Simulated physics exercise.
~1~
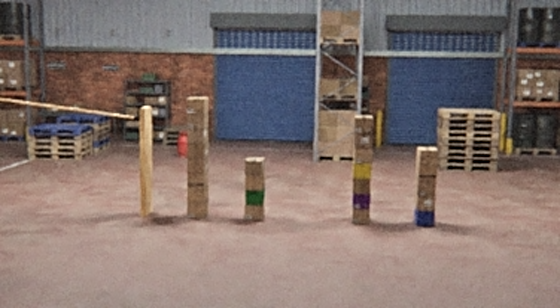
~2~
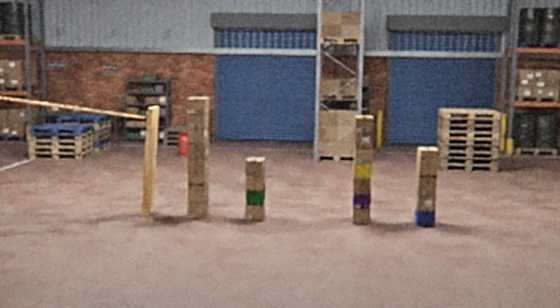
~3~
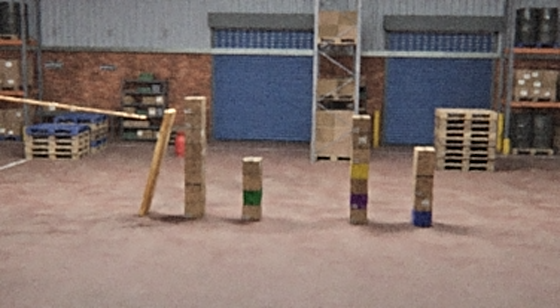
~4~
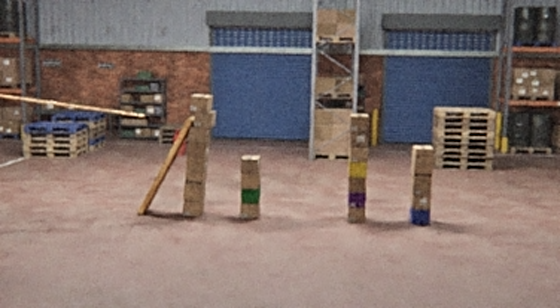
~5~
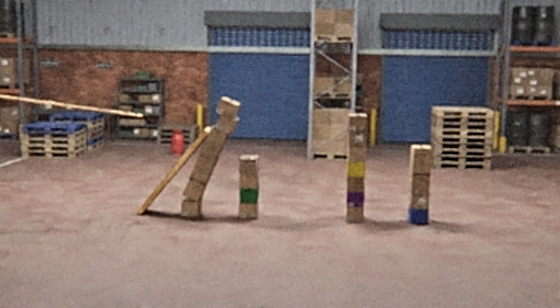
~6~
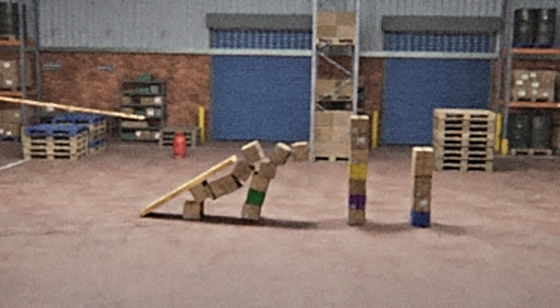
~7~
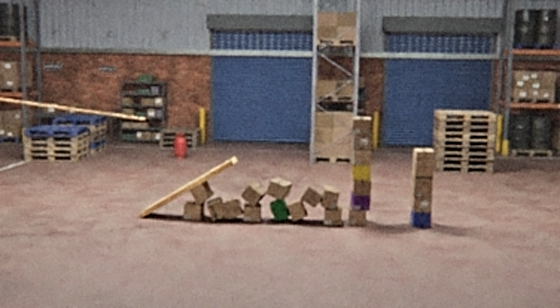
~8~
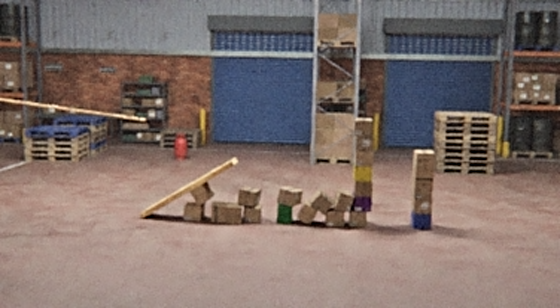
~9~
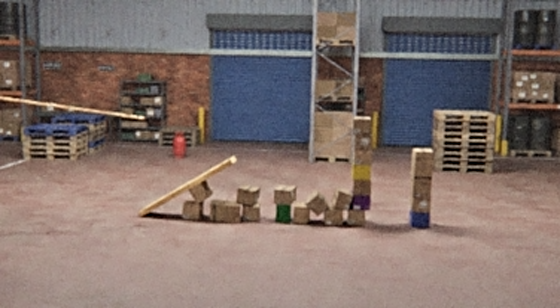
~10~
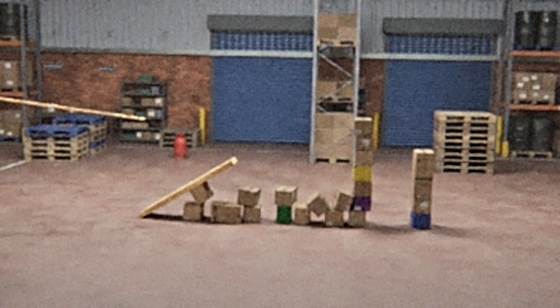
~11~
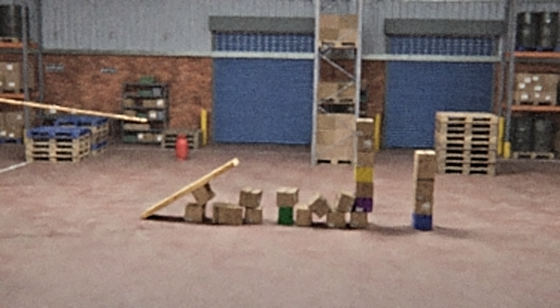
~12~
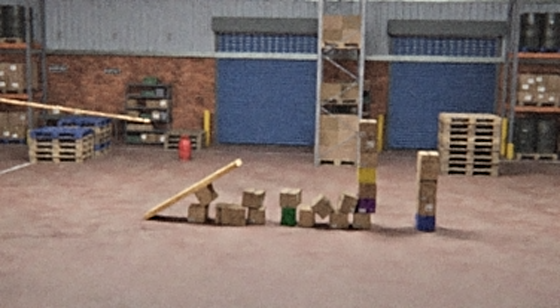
The clip opens on a warehouse floor where an upright wooden board stands at the left of a row of four carton stacks, with a long pole reaching in from the left. The board tips to the right and leans against the first tall stack, which bends and topples rightward. Its falling cartons knock over the short stack with the green carton, and the pieces tumble toward the next tall column. The spill stops at its base. The board ends slanted over scattered cartons, the green one on its side, while the yellow-and-purple column and the blue-based stack remain standing.
